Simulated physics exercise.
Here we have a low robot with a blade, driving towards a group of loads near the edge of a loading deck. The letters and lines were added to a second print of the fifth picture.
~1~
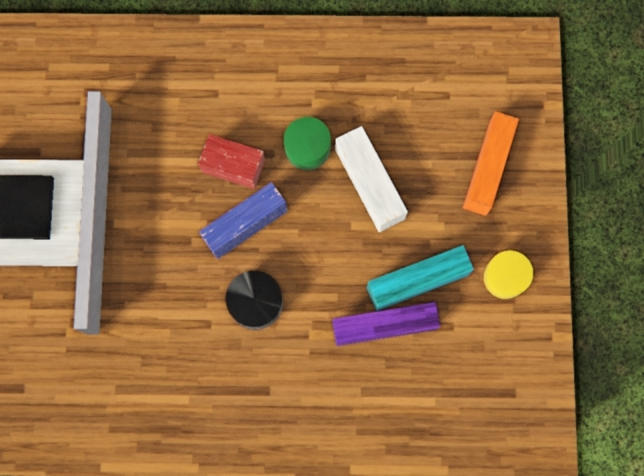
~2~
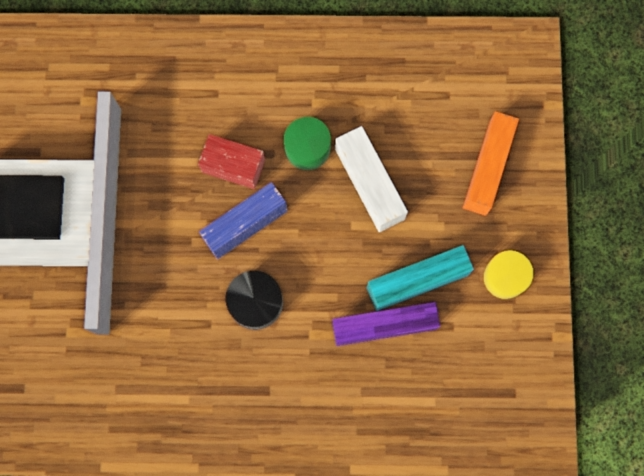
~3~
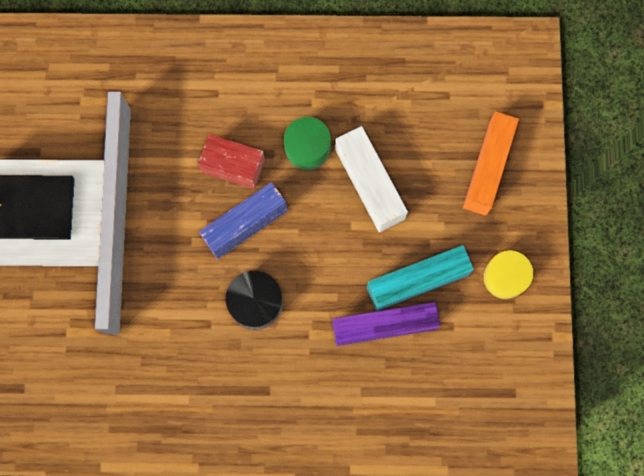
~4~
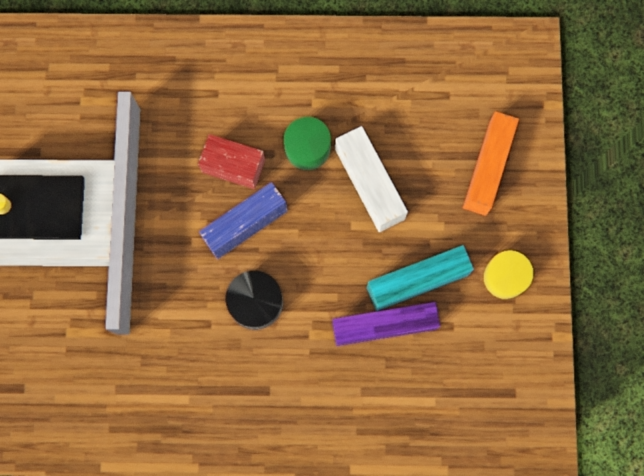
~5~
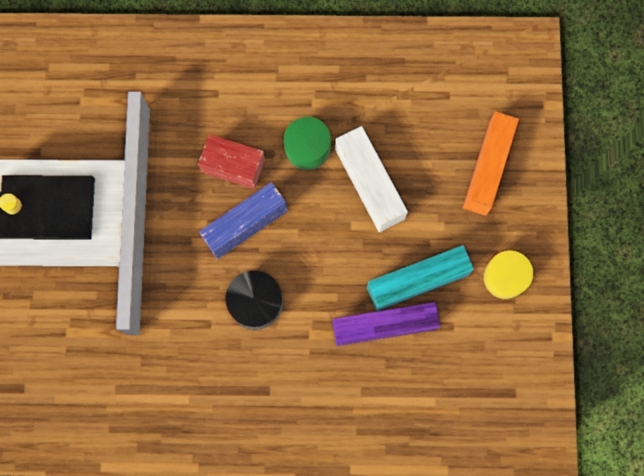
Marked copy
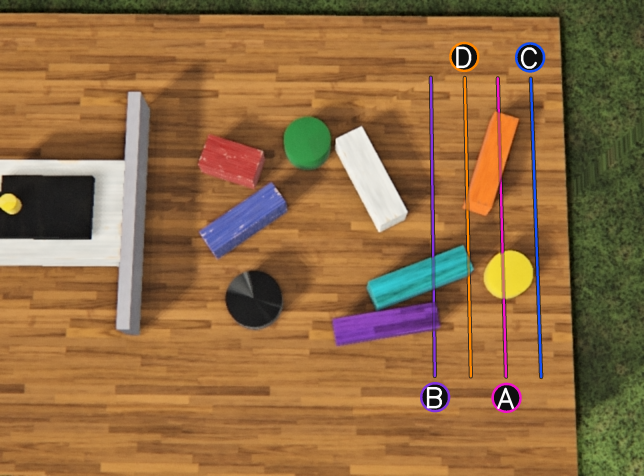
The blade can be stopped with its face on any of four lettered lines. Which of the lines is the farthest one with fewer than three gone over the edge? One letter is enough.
As far as mark D.
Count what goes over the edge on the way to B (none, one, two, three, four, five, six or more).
By then, none.
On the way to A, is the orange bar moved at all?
By then, yes.
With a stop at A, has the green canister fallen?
No.
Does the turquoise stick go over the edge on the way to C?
Yes.
On the marked copy, A at (502, 223); B at (433, 222); C at (536, 223); D at (468, 223).
Taking D. A third of the way, robot (176, 208); green canister (341, 133); red crate (290, 155).
Two thirds of the way, robot (299, 209); yellow canister (520, 275); orange bar (495, 164).
When it is over, robot (394, 210); yellow canister over the edge; orange bar (579, 172); one fallen.
As for the rest, A drops three; B is within the limit but short; C drops four.
